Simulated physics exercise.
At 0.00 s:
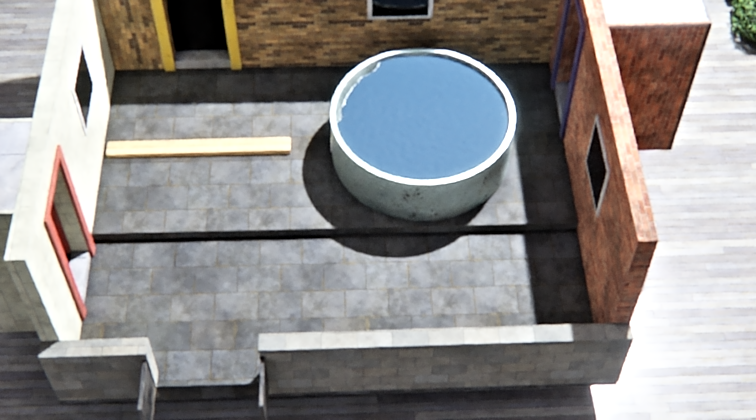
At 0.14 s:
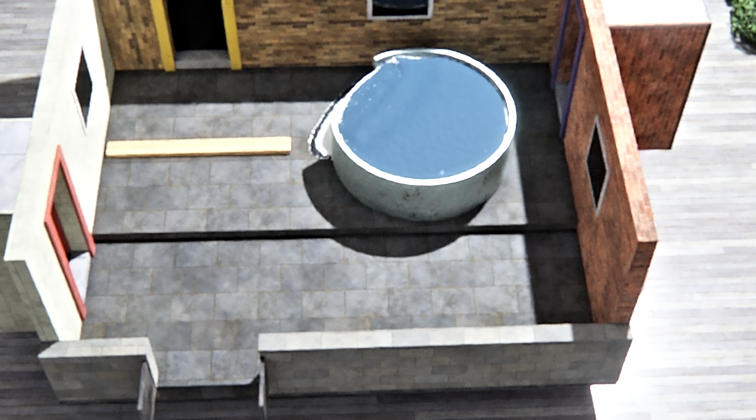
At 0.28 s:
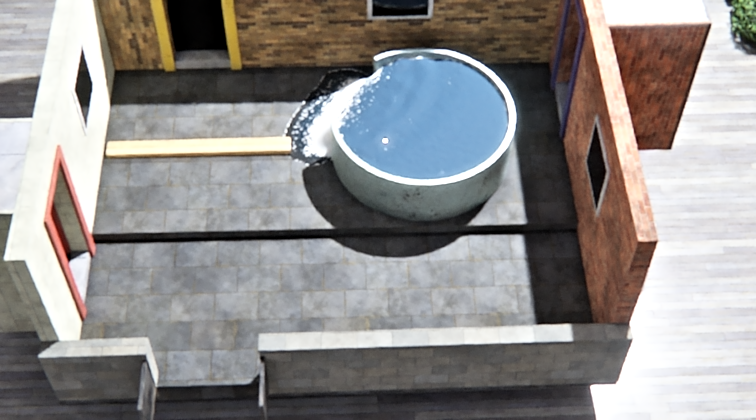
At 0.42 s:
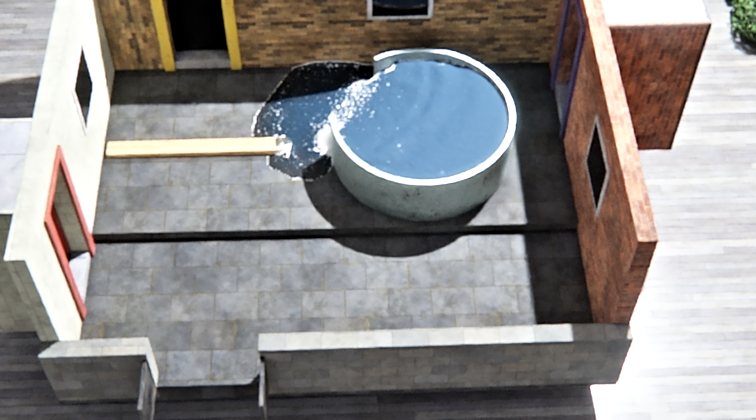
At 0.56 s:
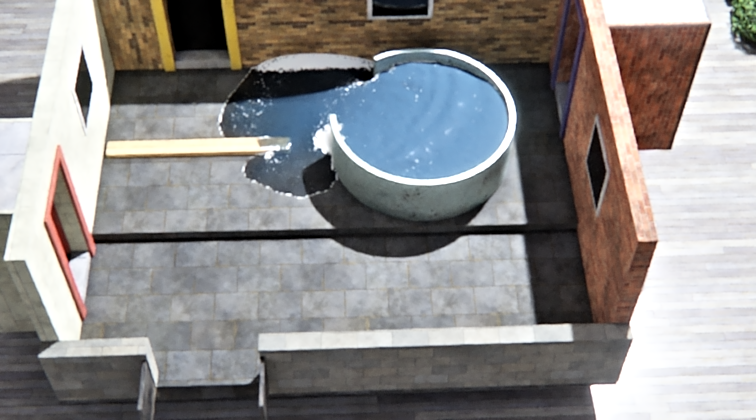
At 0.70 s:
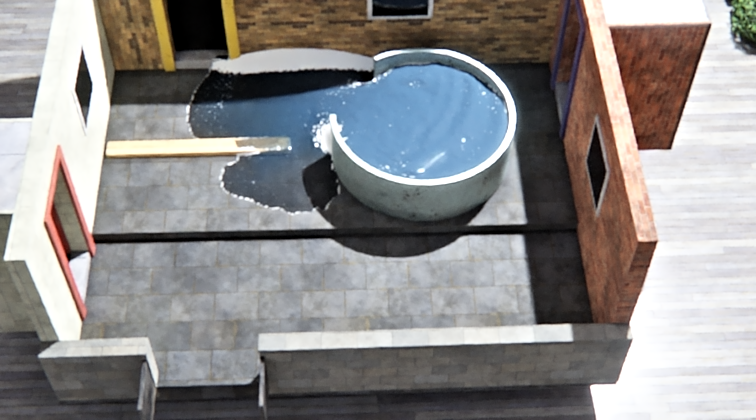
Water burst through the left side of a round pool in a walled yard, poured onto the grey floor, and spread leftward around the end of a pale beam and along the back brick wall.
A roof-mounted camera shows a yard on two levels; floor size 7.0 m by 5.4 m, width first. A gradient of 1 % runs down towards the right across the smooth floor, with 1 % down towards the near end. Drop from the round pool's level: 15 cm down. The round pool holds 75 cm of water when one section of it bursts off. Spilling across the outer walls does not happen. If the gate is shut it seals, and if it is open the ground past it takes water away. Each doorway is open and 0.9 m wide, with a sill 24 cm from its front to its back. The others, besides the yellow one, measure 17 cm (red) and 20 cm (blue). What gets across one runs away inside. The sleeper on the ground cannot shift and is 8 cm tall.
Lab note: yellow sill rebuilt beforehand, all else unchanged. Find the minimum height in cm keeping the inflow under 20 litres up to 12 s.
Minimum height: About 25 cm.
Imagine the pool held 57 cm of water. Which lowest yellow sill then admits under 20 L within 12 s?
A step of about 18 cm does it.
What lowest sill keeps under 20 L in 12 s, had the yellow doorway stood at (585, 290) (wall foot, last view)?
13.0 cm.
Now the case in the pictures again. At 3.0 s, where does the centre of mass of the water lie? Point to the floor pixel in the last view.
The balance point sits at roughly (300, 142).
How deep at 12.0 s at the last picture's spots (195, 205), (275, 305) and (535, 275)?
Going through the spots in order gives 2, 9 and 15 centimetres.
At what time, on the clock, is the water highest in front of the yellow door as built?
Near 4.0 seconds.
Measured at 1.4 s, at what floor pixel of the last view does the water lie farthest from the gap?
I'd put the front's tip around (115, 77).
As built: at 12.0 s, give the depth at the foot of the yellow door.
Some 7.5 cm.
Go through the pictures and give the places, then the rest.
The first frame shows the round pool at (422, 116) is whole and still, 75 cm deep; the yellow door at (196, 22) is dry.
In the second frame, the front is at (315, 139), 0.3 m from the gap at (347, 109); 0.4 m2 of floor is wet, 75 cm left at the back.
In the third frame, water pours out at (347, 111) and has run 0.8 m, to (333, 76); about 10 cm deep outside, 75 cm at the back.
In the fourth frame, the front is at (300, 69), 1.3 m from the gap at (347, 112); 2.6 m2 of floor is wet, 75 cm left at the back.
In the fifth frame, the front is at (255, 69), 1.8 m from the gap at (347, 112); 3.9 m2 of floor is wet, 75 cm left at the back.
In the sixth frame, the front is at (205, 87), 2.3 m from the gap at (347, 112); 5.2 m2 of floor is wet, 74 cm left at the back; the yellow door at (196, 22), 2.6 m from the gap, is still 0.2 m from the nearest water.
After 1.4 s water covers 30 % of the floor, deepest (54 cm) near (115, 77); 22 cm at the yellow door, 0 litres in over its 17 cm sill.
After 3.0 s water covers 45 % of the floor, deepest (43 cm) near (120, 119); 23 cm at the yellow door, 10 litres in over its 17 cm sill.
After 12.0 s water covers 90 % of the floor, deepest (20 cm) near (443, 362); 7 cm at the yellow door, 96 litres in over its 17 cm sill.
At the yellow door as built, the water arrived by 0.8 s and peaked near 29 cm at 4.0 s.
With a sill of 23 cm, 29 litres would have come in within the 12 s; with 27 cm, 10 litres. So under 20 litres takes about 25 cm.
